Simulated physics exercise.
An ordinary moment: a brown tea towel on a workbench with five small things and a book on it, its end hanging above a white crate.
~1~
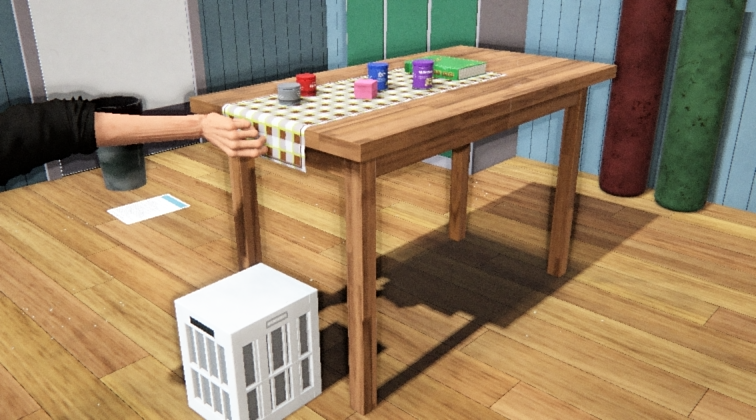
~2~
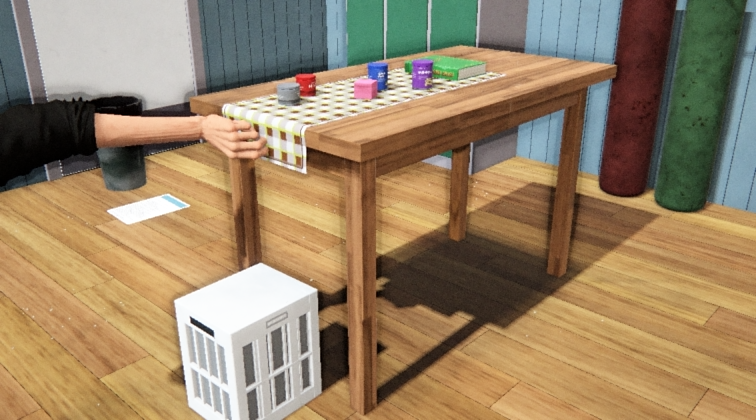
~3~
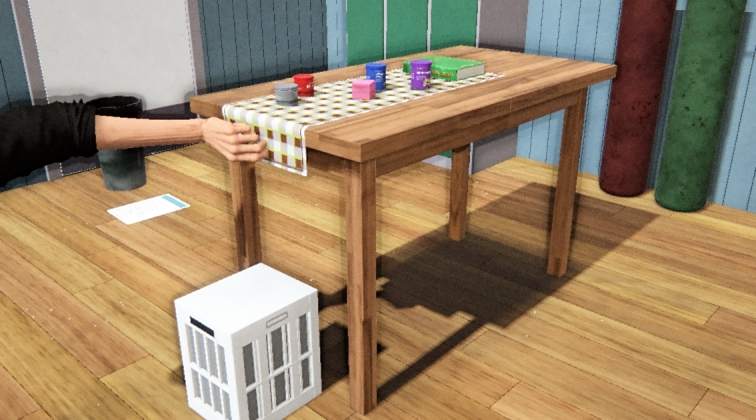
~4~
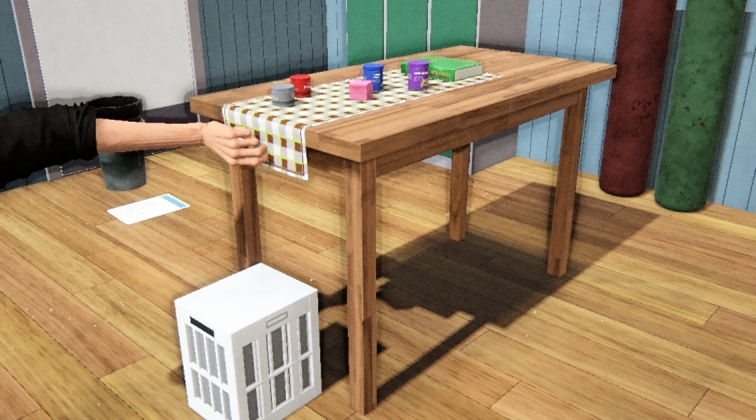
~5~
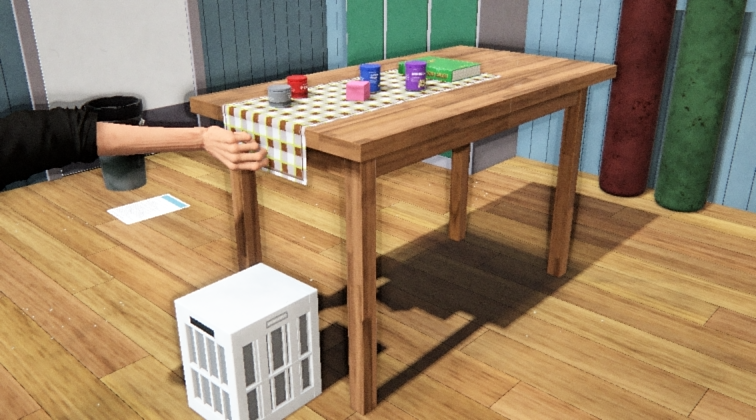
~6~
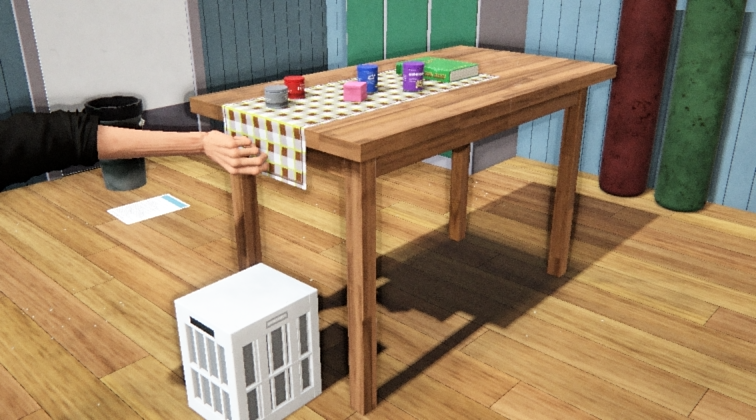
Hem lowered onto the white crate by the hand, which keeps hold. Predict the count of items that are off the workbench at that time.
It drops three things over the edge.
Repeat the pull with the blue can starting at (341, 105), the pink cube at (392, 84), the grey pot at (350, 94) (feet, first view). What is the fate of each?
Looking at each one, the blue can drops away, the pink cube remains in position and the grey pot drops away.
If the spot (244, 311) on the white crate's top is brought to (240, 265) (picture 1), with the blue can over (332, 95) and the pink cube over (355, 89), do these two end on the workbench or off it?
The blue can? Safe. The pink cube? Safe.
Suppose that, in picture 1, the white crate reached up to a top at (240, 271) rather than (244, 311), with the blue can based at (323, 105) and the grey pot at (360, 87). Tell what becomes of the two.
Looks like the blue can ends up down, and the grey pot hangs in there.
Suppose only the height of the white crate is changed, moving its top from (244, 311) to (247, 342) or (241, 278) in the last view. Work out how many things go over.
The first gives 4, the second 2.
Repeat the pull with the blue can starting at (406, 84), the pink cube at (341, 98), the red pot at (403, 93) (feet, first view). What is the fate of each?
You'd see the blue can hang on, the pink cube go down and the red pot hang on.
Early on, hem near (267, 224); grey pot gone.
Midway, hem near (269, 274); grey pot, red pot and pink cube gone.
Finally, hem on the crate; grey pot, red pot and pink cube gone. It carries off three.
